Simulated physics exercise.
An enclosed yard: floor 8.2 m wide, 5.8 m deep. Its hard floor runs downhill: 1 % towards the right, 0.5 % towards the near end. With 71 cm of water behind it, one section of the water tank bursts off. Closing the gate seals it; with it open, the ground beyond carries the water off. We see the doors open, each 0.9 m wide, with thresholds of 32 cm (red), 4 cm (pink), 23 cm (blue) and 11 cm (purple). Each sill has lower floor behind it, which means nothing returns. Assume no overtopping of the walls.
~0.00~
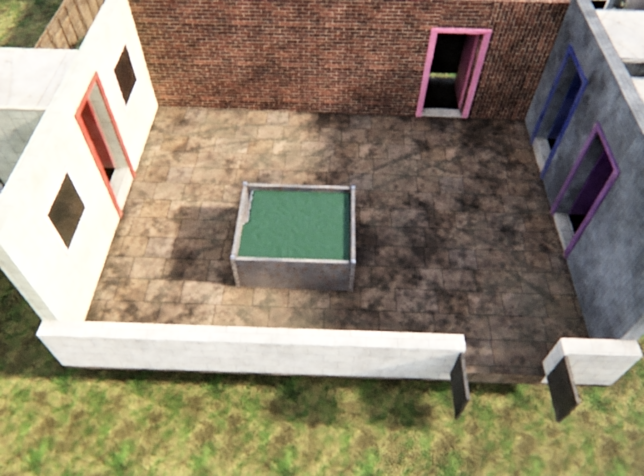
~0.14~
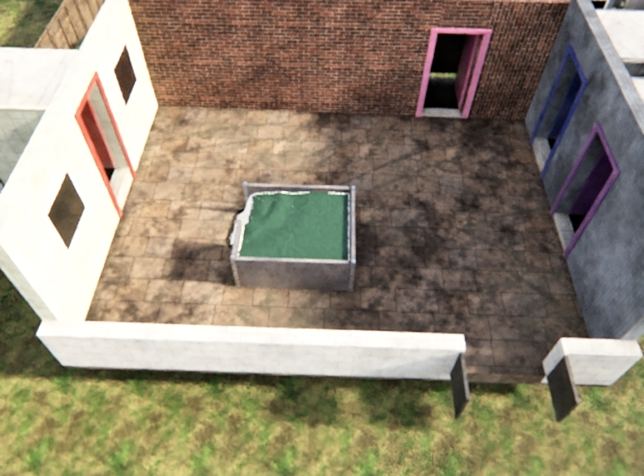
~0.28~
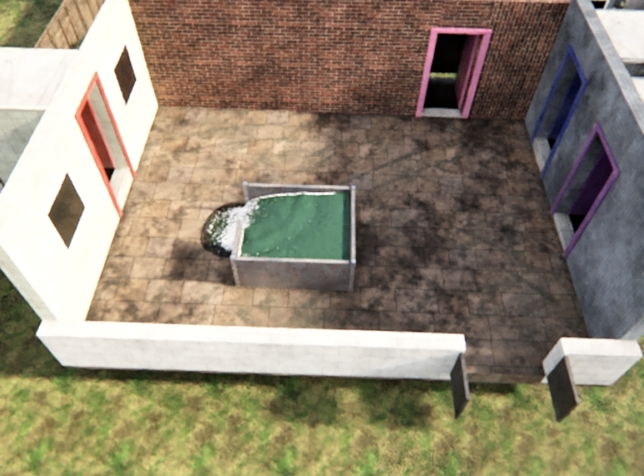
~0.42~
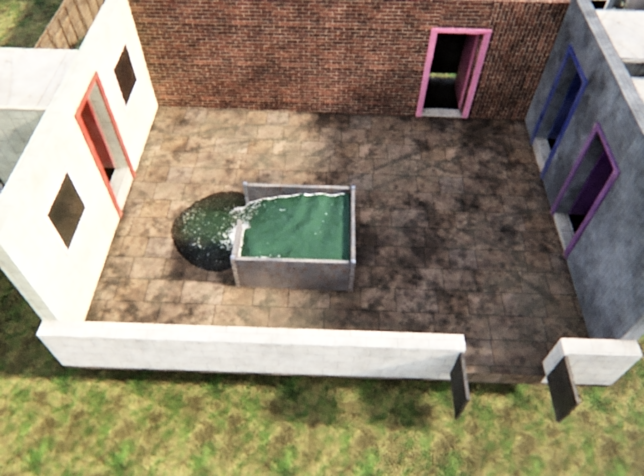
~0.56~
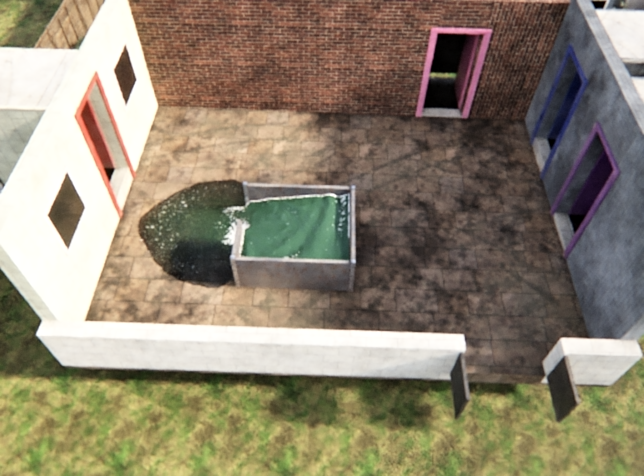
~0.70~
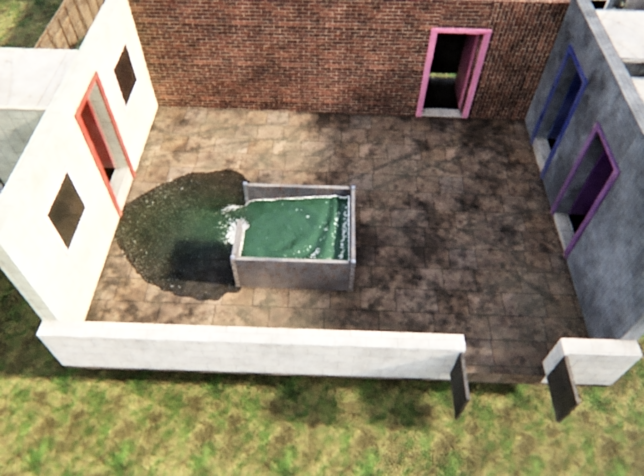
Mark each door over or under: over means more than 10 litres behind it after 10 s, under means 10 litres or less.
Red door under, pink door under, blue door under, purple door under.
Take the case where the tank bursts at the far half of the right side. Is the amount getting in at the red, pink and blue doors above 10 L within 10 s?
In that case, red door: Less than that, pink door: More than that, blue door: Less than that.
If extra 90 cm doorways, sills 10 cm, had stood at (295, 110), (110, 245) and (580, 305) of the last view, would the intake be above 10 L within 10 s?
Taking them in order, the first gets too little, the second enough and the third too little.
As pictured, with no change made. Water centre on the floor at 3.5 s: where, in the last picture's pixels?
Pixel position near (222, 224).
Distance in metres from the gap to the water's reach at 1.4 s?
That works out near 3.4 m.
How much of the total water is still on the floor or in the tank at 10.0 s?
It comes to near 98 per cent.
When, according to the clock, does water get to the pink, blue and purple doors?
Doors: Pink 5.0 s / blue 7.0 s / purple 8.0 s.
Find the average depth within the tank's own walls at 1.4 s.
The average depth is around 48 cm.
After 1.4 s water covers 20 % of the floor and is deepest (30 cm) near (120, 219); red door 27 cm at the sill, 0 L in, pink door not reached, blue door not reached, purple door not reached.
After 2.2 s water covers 20 % of the floor and is deepest (35 cm) near (158, 107); red door 23 cm at the sill, 0 L in, pink door not reached, blue door not reached, purple door not reached.
After 3.5 s water covers 35 % of the floor and is deepest (20 cm) near (77, 343); red door 15 cm at the sill, 0 L in, pink door not reached, blue door not reached, purple door not reached.
After 6.0 s water covers 70 % of the floor and is deepest (12 cm) near (77, 343); red door 9 cm at the sill, 0 L in, pink door 2 cm at the sill, 0 L in, blue door not reached, purple door not reached.
After 10.0 s water covers 95 % of the floor and is deepest (10 cm) near (564, 260); red door 5 cm at the sill, 0 L in, pink door 2 cm at the sill, 0 L in, blue door 7 cm at the sill, 0 L in, purple door 10 cm at the sill, 0 L in.
